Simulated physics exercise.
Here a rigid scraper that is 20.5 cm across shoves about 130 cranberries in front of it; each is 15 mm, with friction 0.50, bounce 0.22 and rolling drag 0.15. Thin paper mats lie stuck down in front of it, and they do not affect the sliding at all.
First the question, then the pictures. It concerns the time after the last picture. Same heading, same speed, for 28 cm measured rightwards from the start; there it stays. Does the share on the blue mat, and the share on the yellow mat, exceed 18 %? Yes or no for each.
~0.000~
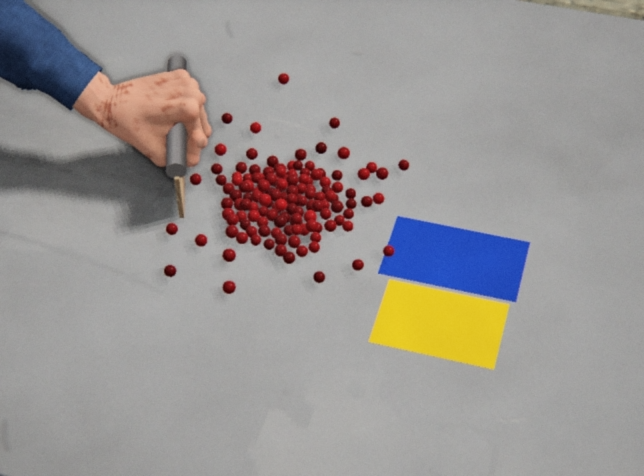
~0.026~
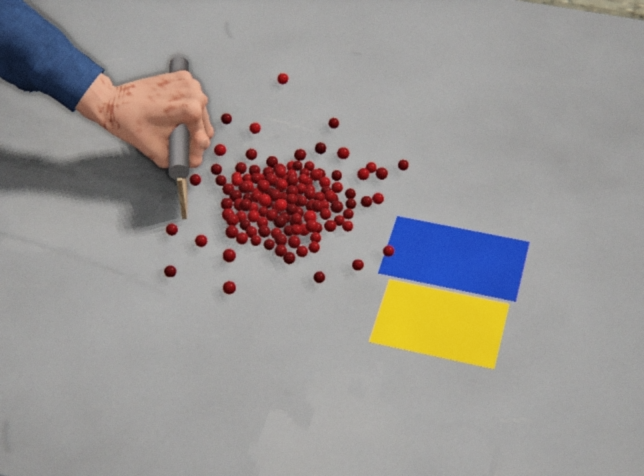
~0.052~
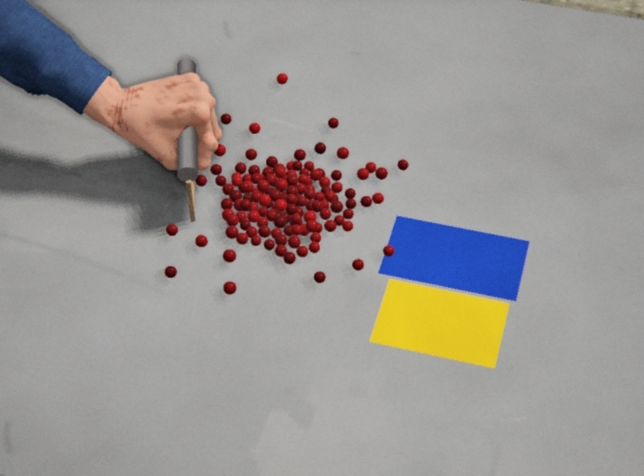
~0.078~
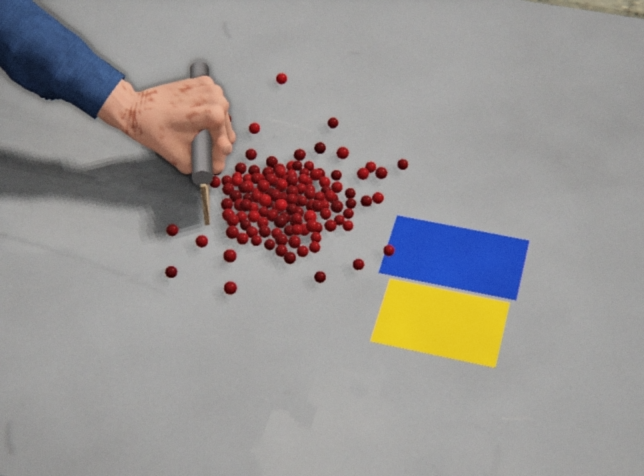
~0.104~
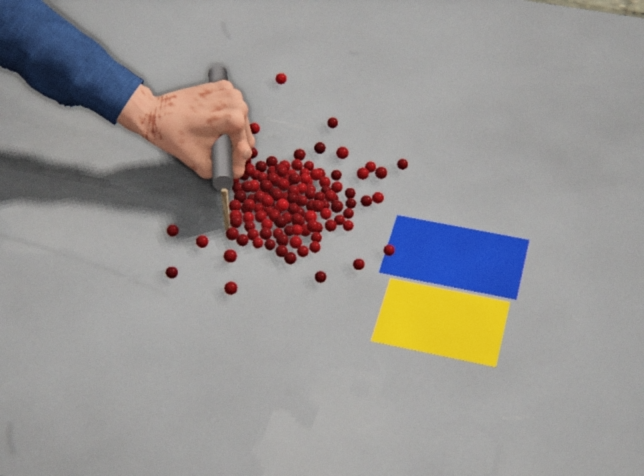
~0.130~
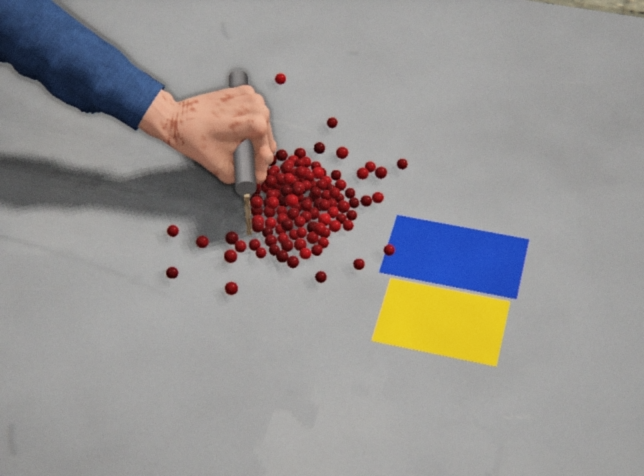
Blue mat - no, yellow mat - no.
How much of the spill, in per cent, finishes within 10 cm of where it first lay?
Near 10 in a hundred.
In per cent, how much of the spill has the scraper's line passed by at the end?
About 20 in a hundred.
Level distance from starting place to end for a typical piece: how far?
Roughly 28 cm.
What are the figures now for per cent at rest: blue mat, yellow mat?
Blue mat 5; yellow mat 0.
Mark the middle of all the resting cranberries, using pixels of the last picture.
Around pixel (512, 212) in the last view.
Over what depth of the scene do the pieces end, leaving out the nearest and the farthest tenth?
Around 36 centimetres.
Then, at 0.28 s, scraper 24 cm from its start, spill 27 cm wide; blue mat 20 %, off the mats 80 %.
Then, at 0.43 s, scraper 28 cm from its start, spill 34 cm wide; yellow mat 5 %, blue mat 20 %, off the mats 70 %.
Then, at 0.56 s, scraper 28 cm from its start, spill 36 cm wide; yellow mat 5 %, blue mat 10 %, off the mats 85 %.
In the end, at 1.2 s, yellow mat 0 %, blue mat 5 %, off the mats 90 %.
